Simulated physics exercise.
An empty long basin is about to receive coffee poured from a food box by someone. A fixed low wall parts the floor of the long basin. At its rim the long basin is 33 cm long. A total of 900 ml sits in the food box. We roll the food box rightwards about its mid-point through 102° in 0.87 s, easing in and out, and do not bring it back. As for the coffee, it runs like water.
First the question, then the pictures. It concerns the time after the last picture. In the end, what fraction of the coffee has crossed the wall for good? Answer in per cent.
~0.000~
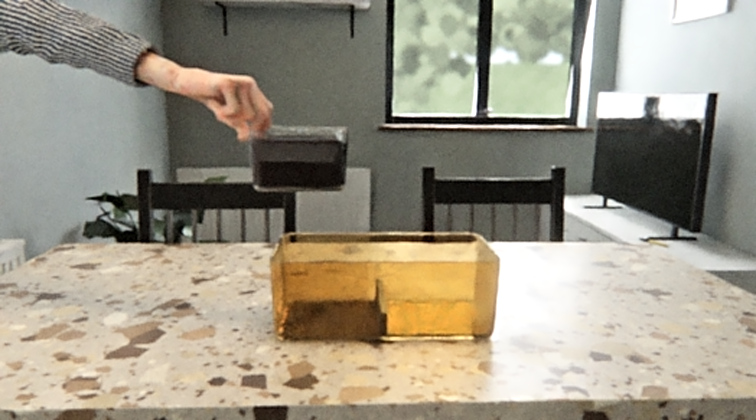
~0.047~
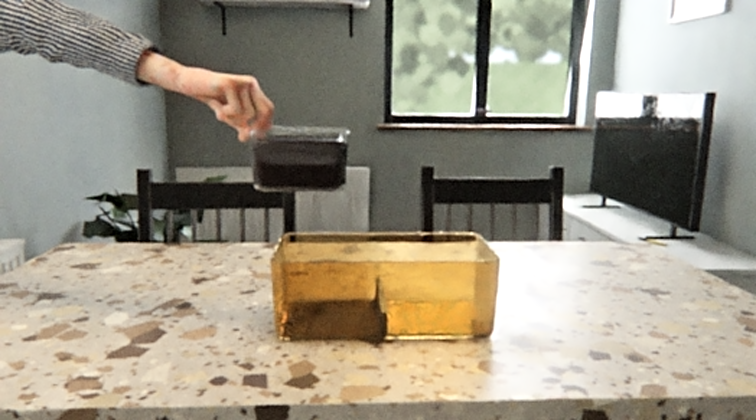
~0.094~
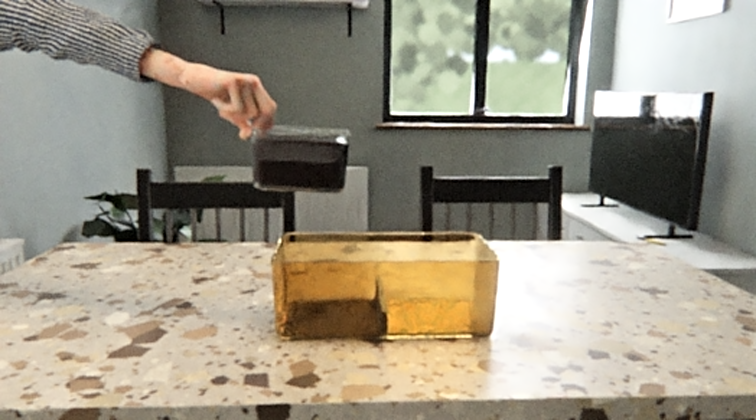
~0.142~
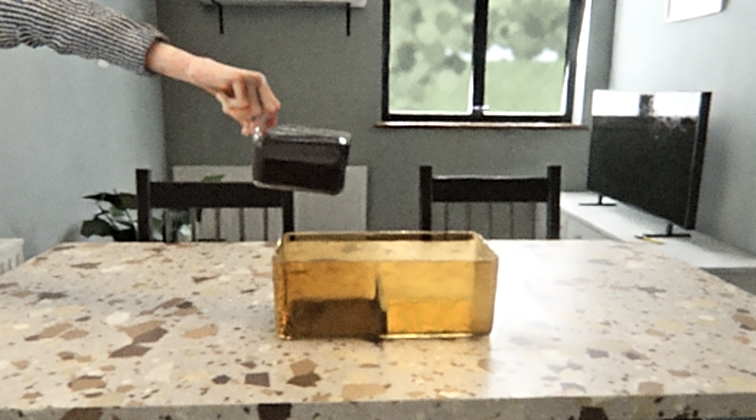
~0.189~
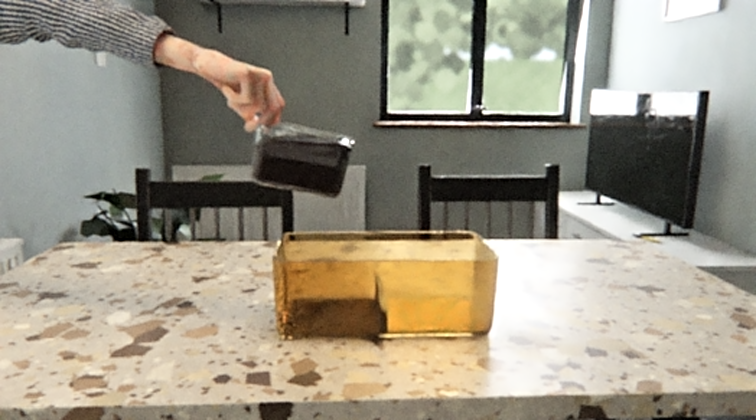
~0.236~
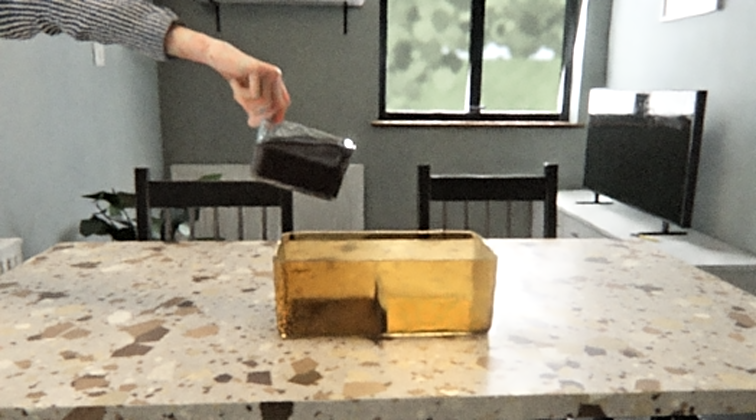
In the end about 70 per cent has crossed for good.
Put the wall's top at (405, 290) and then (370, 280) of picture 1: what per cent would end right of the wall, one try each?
35 per cent first, 75 per cent second.
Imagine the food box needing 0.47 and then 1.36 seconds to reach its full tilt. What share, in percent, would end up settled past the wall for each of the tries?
Result: 55 per cent, then 70 per cent.
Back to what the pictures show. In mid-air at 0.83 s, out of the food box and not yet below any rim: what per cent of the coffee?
Around 7 percent of it is airborne.
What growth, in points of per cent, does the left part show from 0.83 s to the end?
It comes to about 14 per cent.
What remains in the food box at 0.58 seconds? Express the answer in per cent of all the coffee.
48 %.
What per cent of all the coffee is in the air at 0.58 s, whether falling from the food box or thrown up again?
Roughly 34 percent.
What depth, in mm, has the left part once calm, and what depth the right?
Left part: About 10 mm; right part: About 24 mm.
By 0.58 s the tilt is 76° and 48 per cent is still to pour, 1 is left of the wall and 16 right of it.
By 0.83 s the tilt is 101° and 10 per cent is still to pour, 14 is left of the wall and 69 right of it.
By 1.09 s the tilt is 102° and 1 per cent is still to pour, 26 is left of the wall and 70 right of it.
By 1.37 s the tilt is 102° and 0 per cent is still to pour, 29 is left of the wall and 70 right of it.
At rest 29 per cent lies left of the wall, 70 right of it and 1 outside.
